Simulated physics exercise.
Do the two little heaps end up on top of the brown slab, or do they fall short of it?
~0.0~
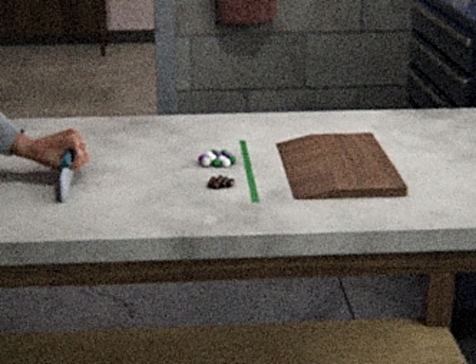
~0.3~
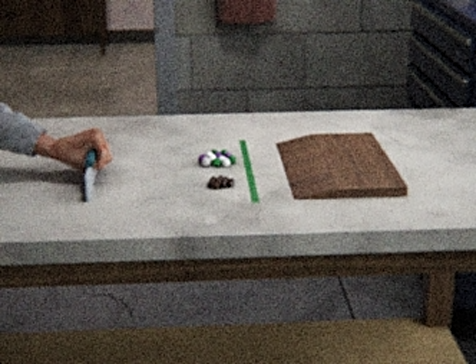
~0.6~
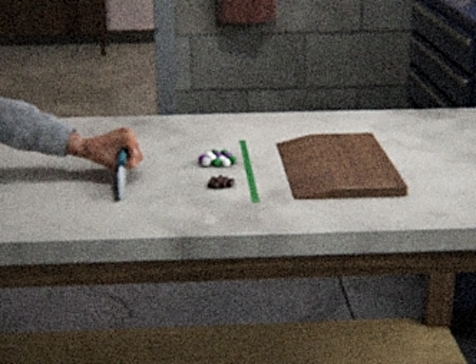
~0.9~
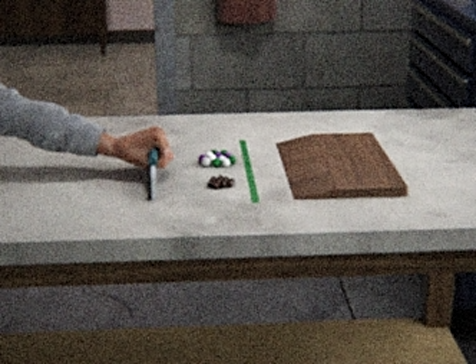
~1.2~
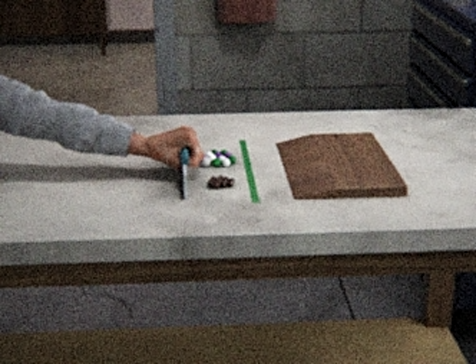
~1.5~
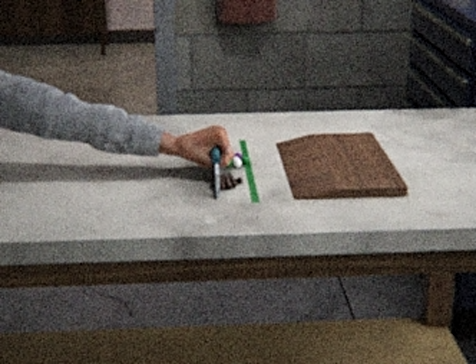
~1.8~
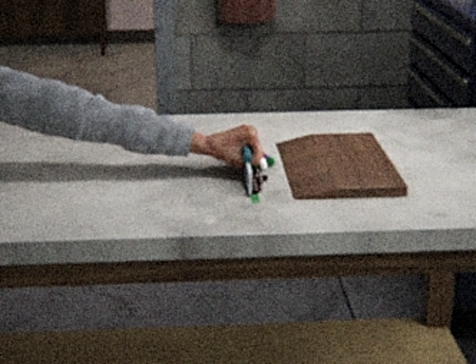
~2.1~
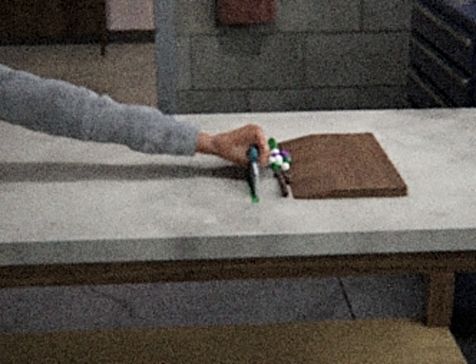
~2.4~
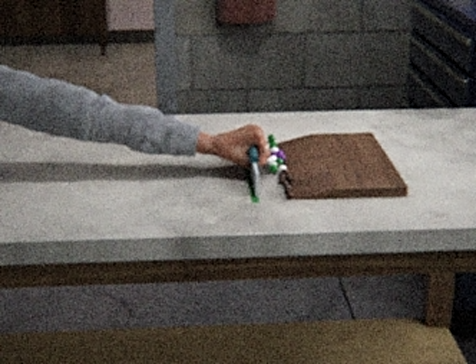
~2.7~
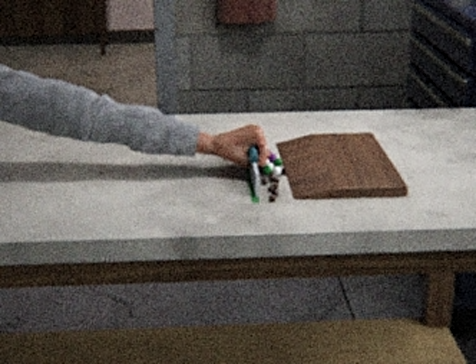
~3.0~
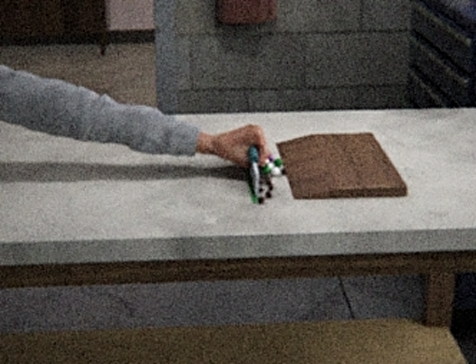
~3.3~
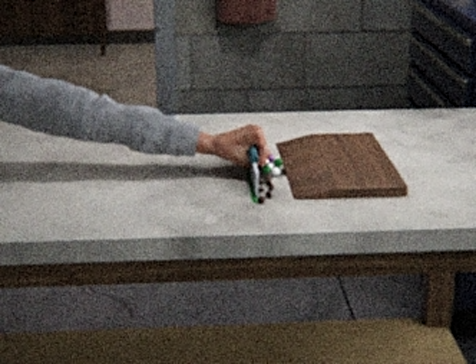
Both heaps fall short of the top. They reach the foot of the ramp, slip back and come to rest beside the scraper at the green tape.
